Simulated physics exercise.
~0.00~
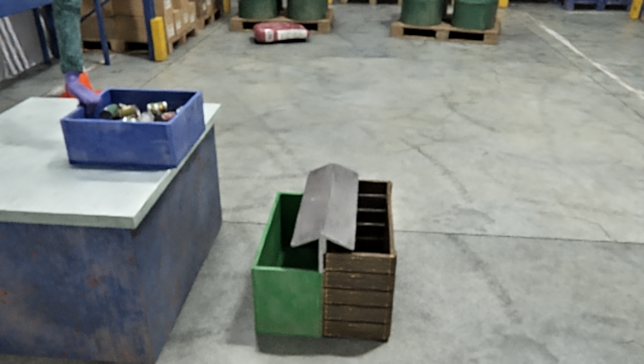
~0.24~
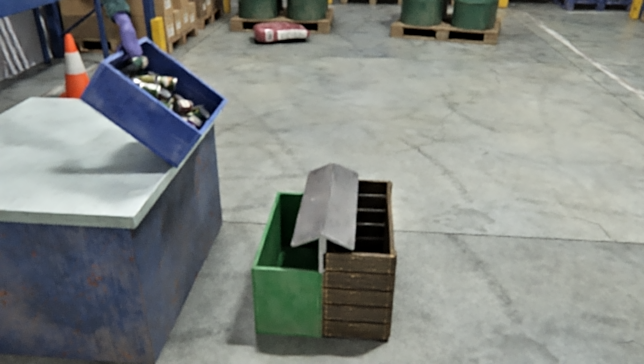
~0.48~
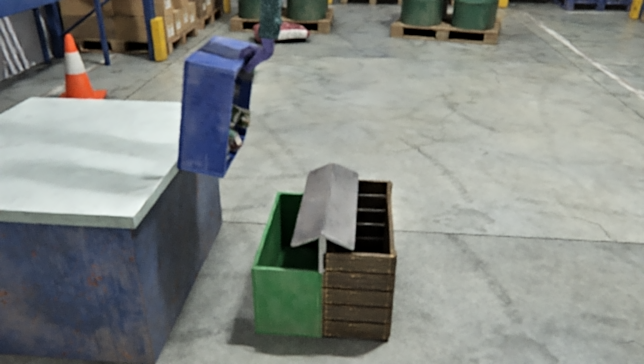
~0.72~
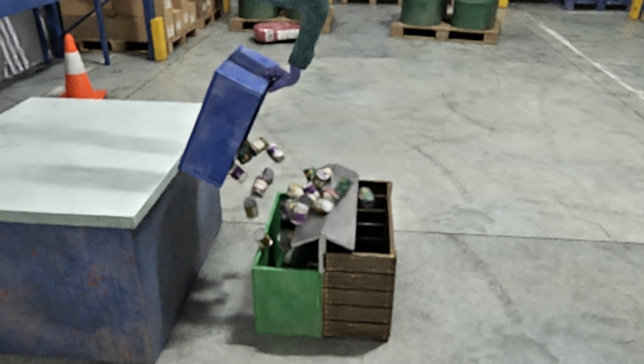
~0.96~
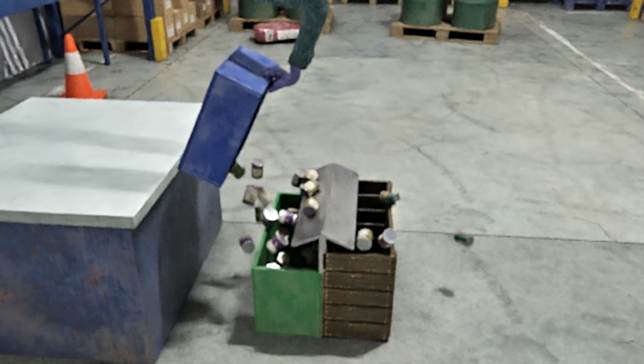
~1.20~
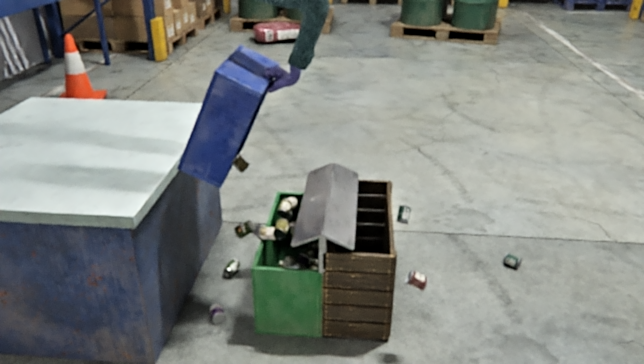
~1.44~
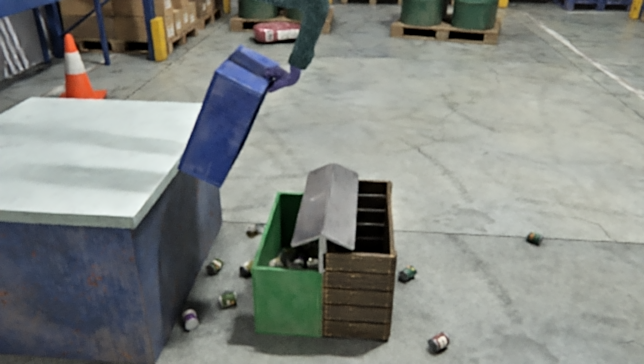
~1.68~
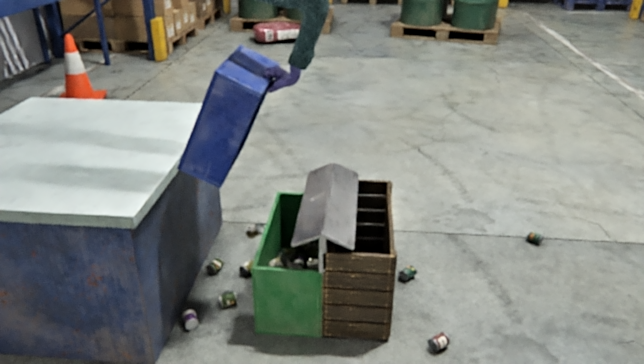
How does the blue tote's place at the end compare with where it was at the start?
At the start it sat level on top of the bench, but by the end it was farther right and slightly higher, held steeply tipped at the bench's right edge.
A blue tote of small tins was lifted off the bench by a gloved hand and tipped steeply to the right, spilling them over the ridge below; most dropped into the green box, while several ended up scattered on the floor on both sides.
